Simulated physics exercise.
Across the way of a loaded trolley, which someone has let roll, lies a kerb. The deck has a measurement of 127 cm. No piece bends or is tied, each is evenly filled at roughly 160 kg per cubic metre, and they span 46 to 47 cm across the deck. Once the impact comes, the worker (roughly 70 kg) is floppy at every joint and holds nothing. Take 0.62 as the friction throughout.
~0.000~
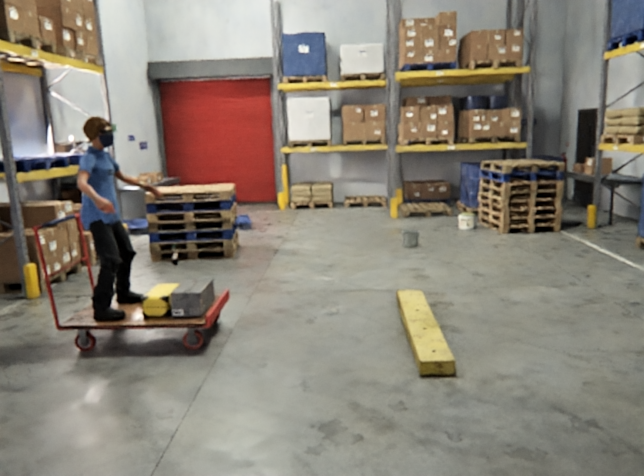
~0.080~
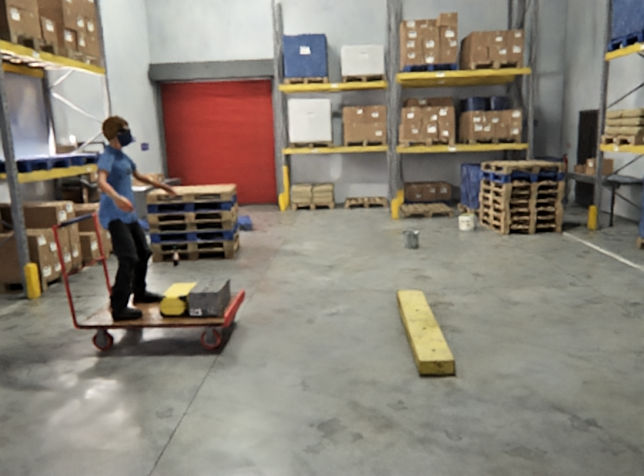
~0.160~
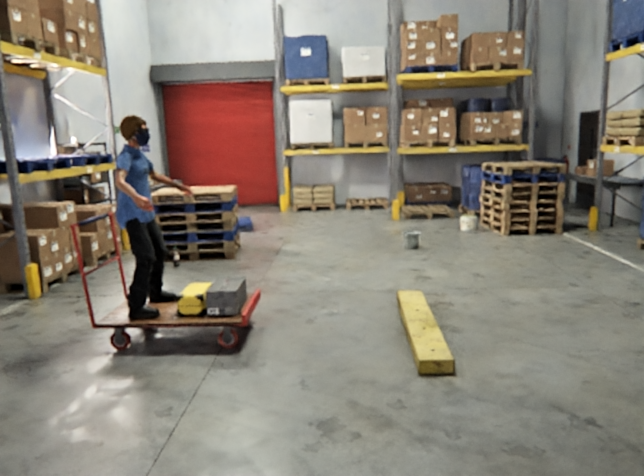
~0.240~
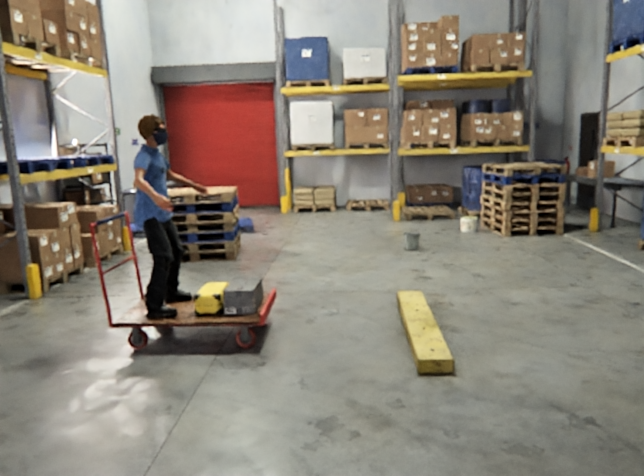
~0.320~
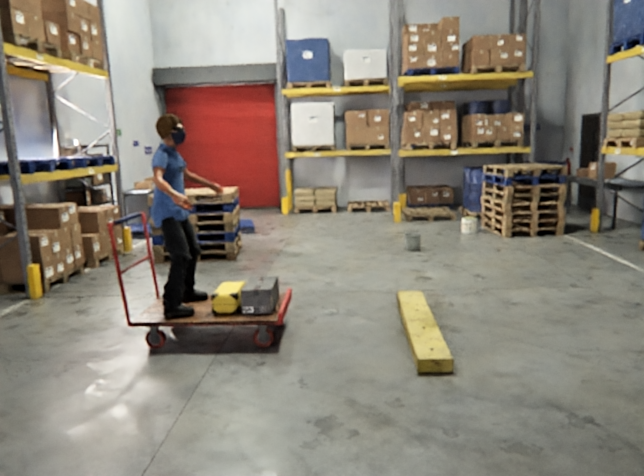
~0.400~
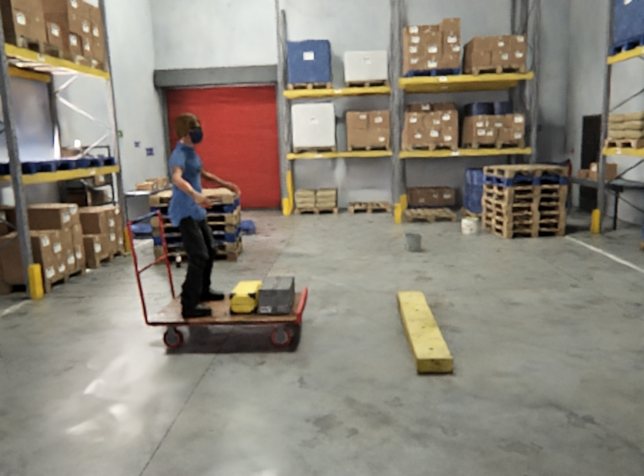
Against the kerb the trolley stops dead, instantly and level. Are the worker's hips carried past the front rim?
It clears the edge.
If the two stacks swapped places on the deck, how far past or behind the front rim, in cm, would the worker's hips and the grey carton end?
The hips would end 30 past the front rim, and the grey one 40 behind it.
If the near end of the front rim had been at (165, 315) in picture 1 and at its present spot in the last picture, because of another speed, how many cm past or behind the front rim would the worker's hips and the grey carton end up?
In that case the hips would stop 90 cm past the front rim, and the grey item 20 cm past it.
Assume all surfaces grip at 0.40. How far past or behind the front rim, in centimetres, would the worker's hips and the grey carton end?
Result: Hips 40 beyond the rim; grey item 20 short of it.
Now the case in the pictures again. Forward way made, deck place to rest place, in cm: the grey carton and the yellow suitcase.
The grey one ends about 5 cm forward, the yellow one about 10 cm.
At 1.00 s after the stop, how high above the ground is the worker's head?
At that moment it's around 10 cm off the ground.
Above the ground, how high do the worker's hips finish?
Roughly 15 cm.
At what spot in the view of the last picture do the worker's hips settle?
(447, 314).
Impact comes at 0.91 s.
After 1.16 s the worker's hips are 52 cm behind the rim, near (355, 236) in the last picture's view.
After 1.46 s the worker's hips are 30 cm behind the rim, near (380, 236) in the last picture's view.
After 1.91 s the worker's hips are 17 cm past the rim, near (434, 294) in the last picture's view.
At rest, 3.8 s, past the rim, the worker's hips; behind it, grey carton and yellow suitcase.
